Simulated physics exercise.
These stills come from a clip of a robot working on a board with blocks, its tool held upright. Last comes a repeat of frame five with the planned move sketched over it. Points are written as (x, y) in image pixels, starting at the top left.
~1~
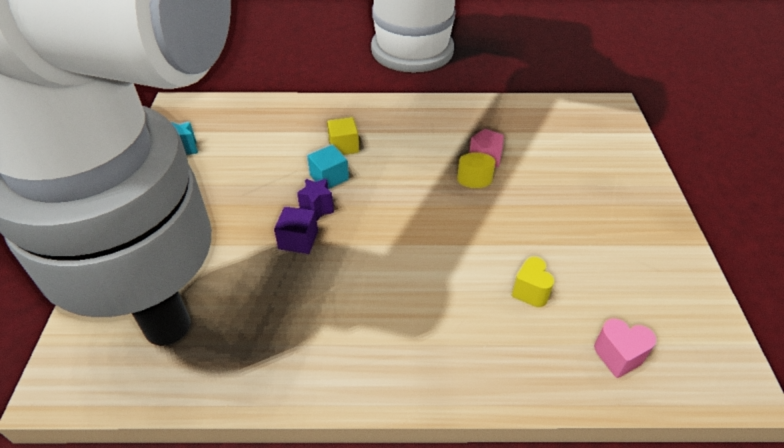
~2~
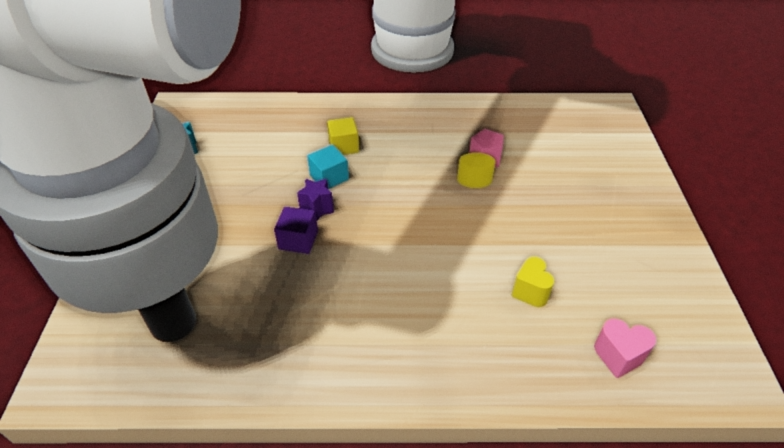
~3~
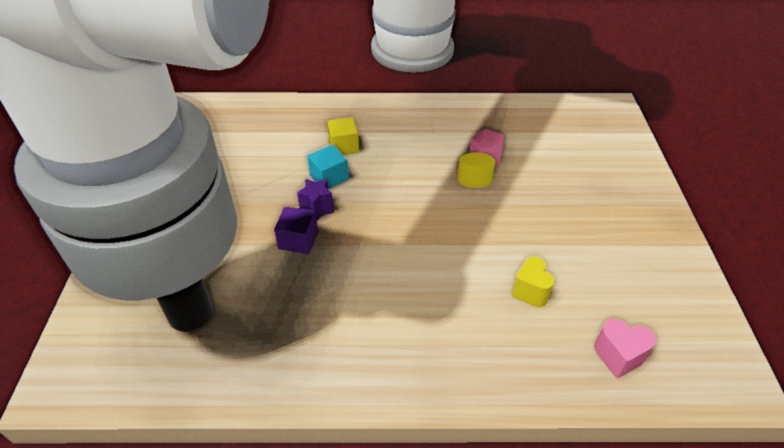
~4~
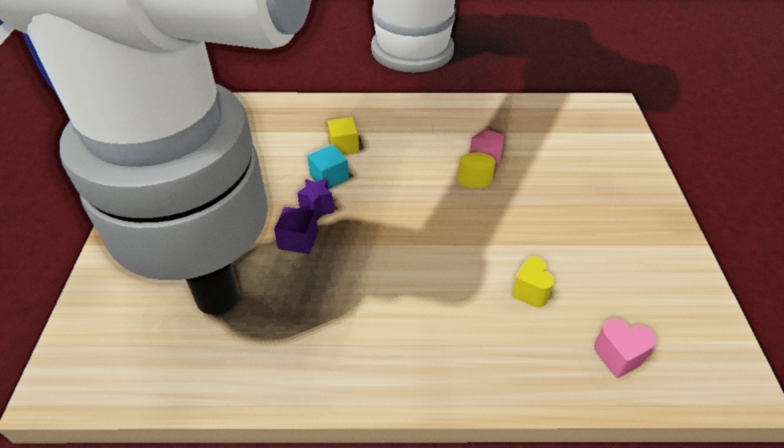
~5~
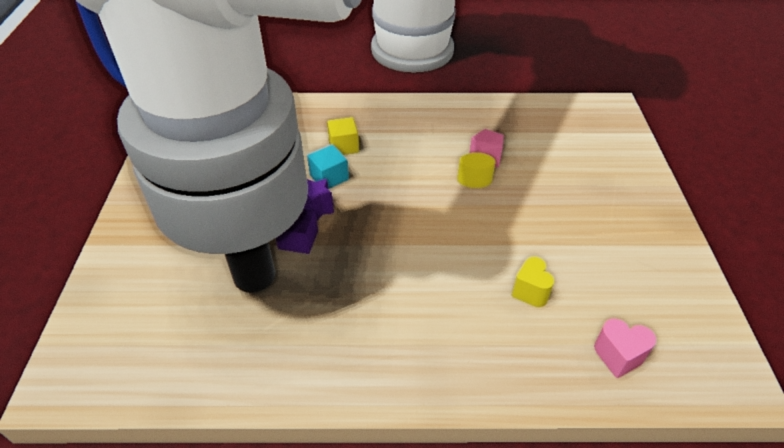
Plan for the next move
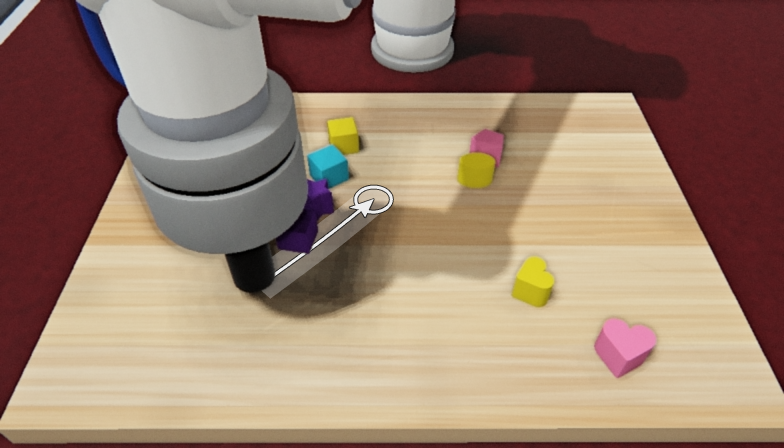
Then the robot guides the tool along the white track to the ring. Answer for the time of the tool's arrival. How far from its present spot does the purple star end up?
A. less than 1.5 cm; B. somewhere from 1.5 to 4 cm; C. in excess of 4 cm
Answer: C.
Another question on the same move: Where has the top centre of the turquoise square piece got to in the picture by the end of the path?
Answer: (317, 138).
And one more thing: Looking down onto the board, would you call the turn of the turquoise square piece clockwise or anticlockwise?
From above, the turquoise square piece will be seen to turn clockwise.
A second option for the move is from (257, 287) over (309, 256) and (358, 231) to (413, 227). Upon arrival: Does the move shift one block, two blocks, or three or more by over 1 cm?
My prediction: Two blocks.
Path on the board, straight from (257, 287) to (374, 199).
On the path given first. One third of the way, tool at (299, 245); purple square piece at (305, 208); purple star at (316, 184).
Two thirds of the way, tool at (339, 216); purple square piece at (333, 181), turned 40° anticlockwise; purple star at (320, 163), turned 65° anticlockwise; turquoise square piece at (322, 144), turned 45° clockwise.
At the end, tool at (373, 189); purple square piece at (339, 171), turned 60° anticlockwise; purple star at (317, 157), turned 80° anticlockwise; turquoise square piece at (317, 138), turned 35° clockwise; yellow square piece at (341, 122), turned 25° clockwise.
